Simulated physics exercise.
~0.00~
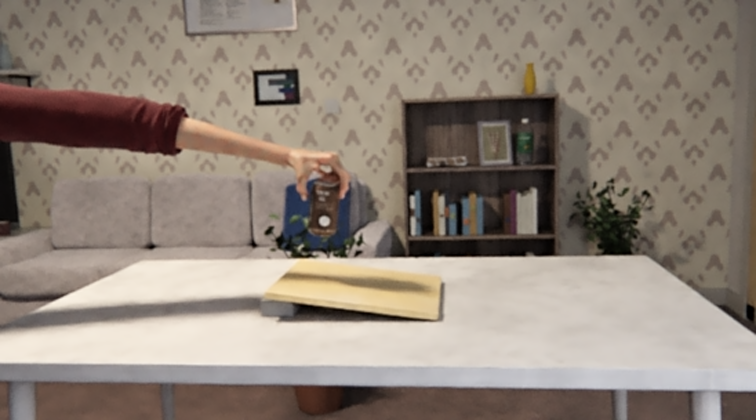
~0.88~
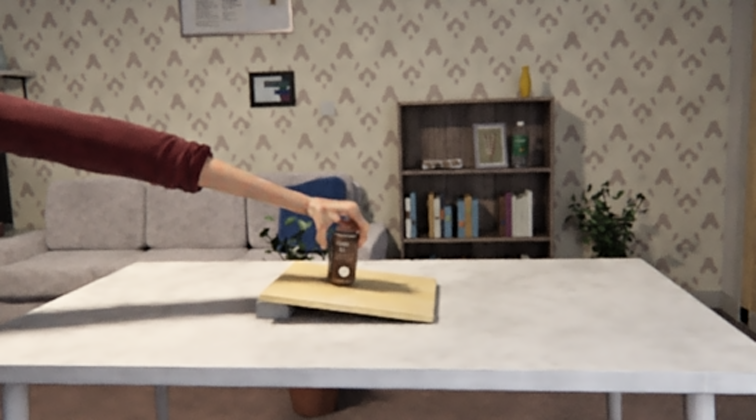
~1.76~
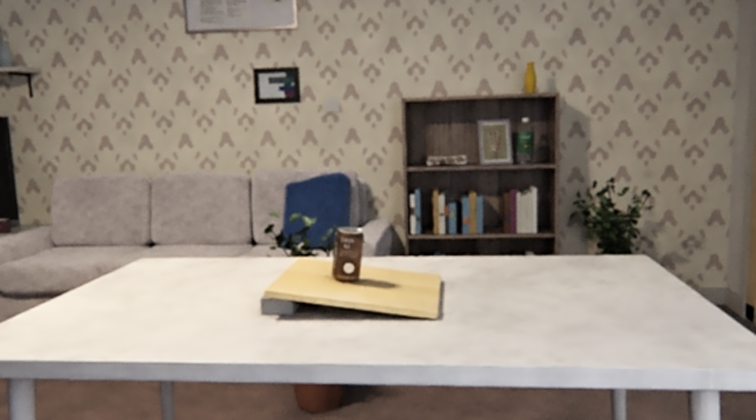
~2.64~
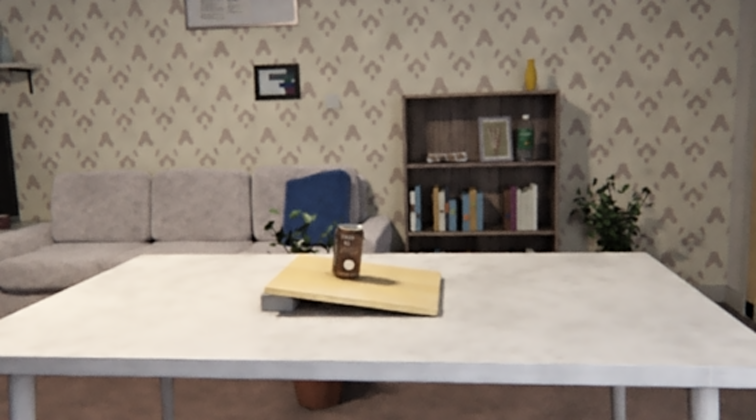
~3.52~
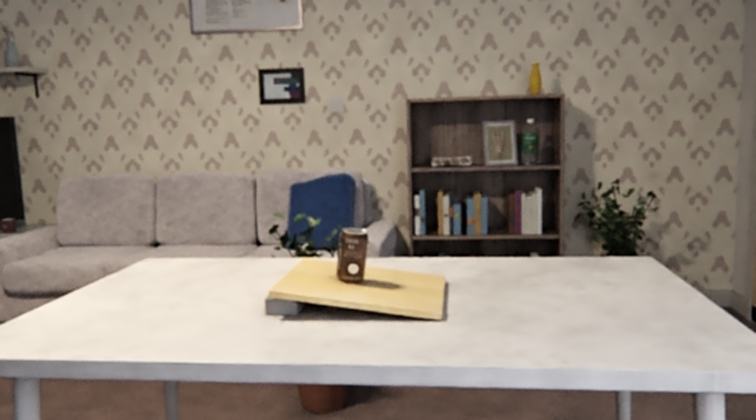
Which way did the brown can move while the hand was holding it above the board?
The brown can moved down, until it rested on the sloping board.
